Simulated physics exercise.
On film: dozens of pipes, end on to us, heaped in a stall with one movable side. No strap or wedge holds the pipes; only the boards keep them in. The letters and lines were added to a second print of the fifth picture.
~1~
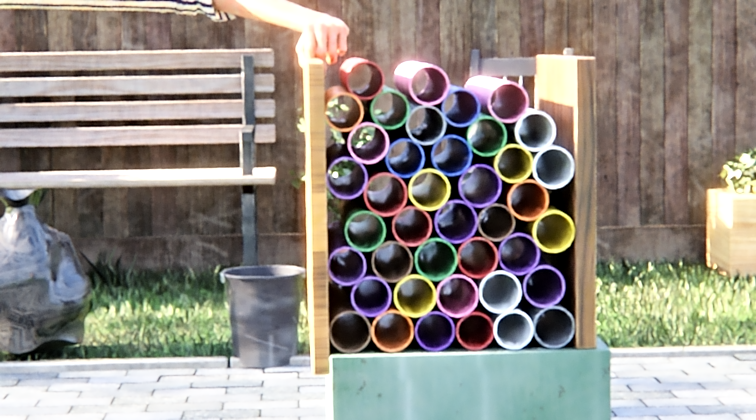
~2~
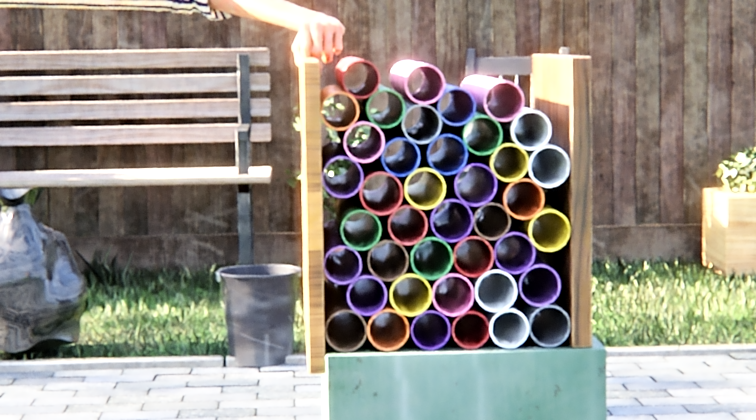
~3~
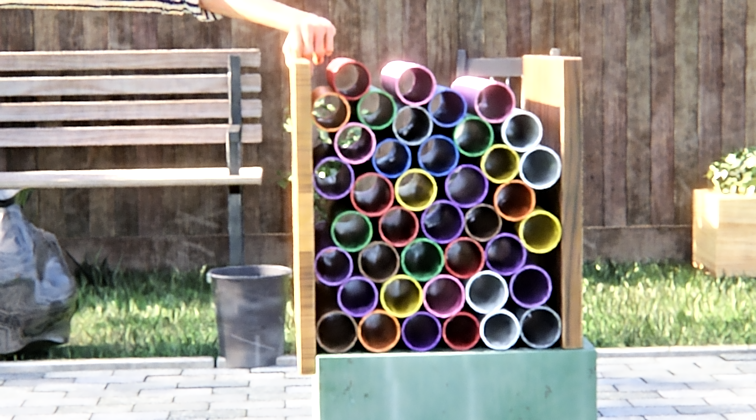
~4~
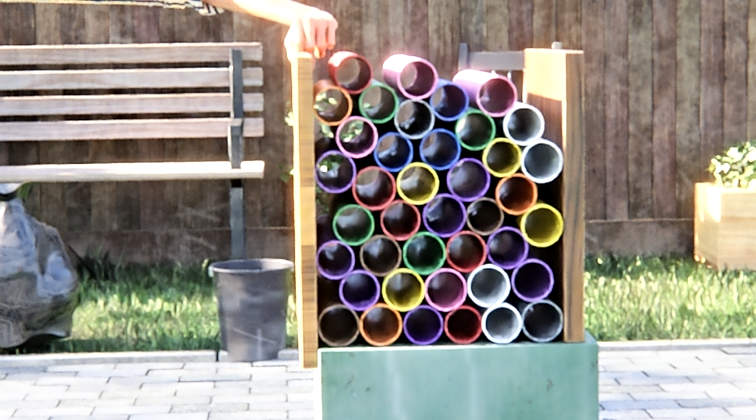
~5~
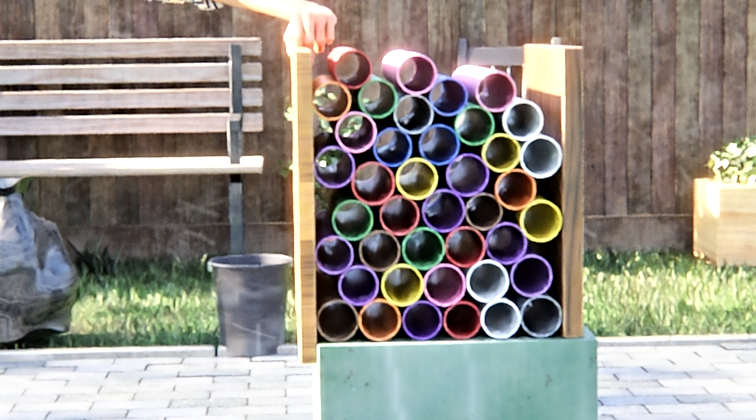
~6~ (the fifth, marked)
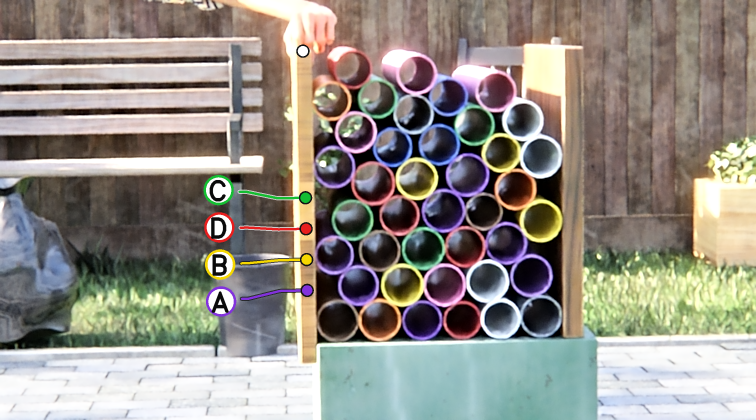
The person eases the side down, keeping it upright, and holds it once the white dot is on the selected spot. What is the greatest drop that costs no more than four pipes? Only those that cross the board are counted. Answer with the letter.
The last mark within the limit is C.
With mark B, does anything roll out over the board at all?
Yes, at B.
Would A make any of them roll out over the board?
Yes, at A.
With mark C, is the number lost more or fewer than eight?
Fewer than eight.
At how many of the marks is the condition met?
One of the four.
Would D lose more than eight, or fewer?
It loses fewer than eight.
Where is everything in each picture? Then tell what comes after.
Side board (316, 204); a brown pipe (350, 332); a grey pipe (553, 327), in the first picture.
A grey pipe (549, 326); a purple pipe (342, 265), in the second picture.
A green pipe (352, 232); a yellow pipe (540, 232), in the third picture.
A blue pipe (393, 152); a white pipe (542, 162), in the fourth picture.
A white pipe (523, 120); side board (303, 193); a brown pipe (338, 321), in the fifth picture.
On the marked copy, A at (307, 290); B at (307, 259); C at (306, 198); D at (306, 229); the white dot at (303, 51).
Following C. Soon after the start, top of the board (312, 116).
Later, top of the board (314, 188).
In the end, top of the board (314, 197), two out over the board.
As for the rest, A five out over the board; B five out over the board; D five out over the board.
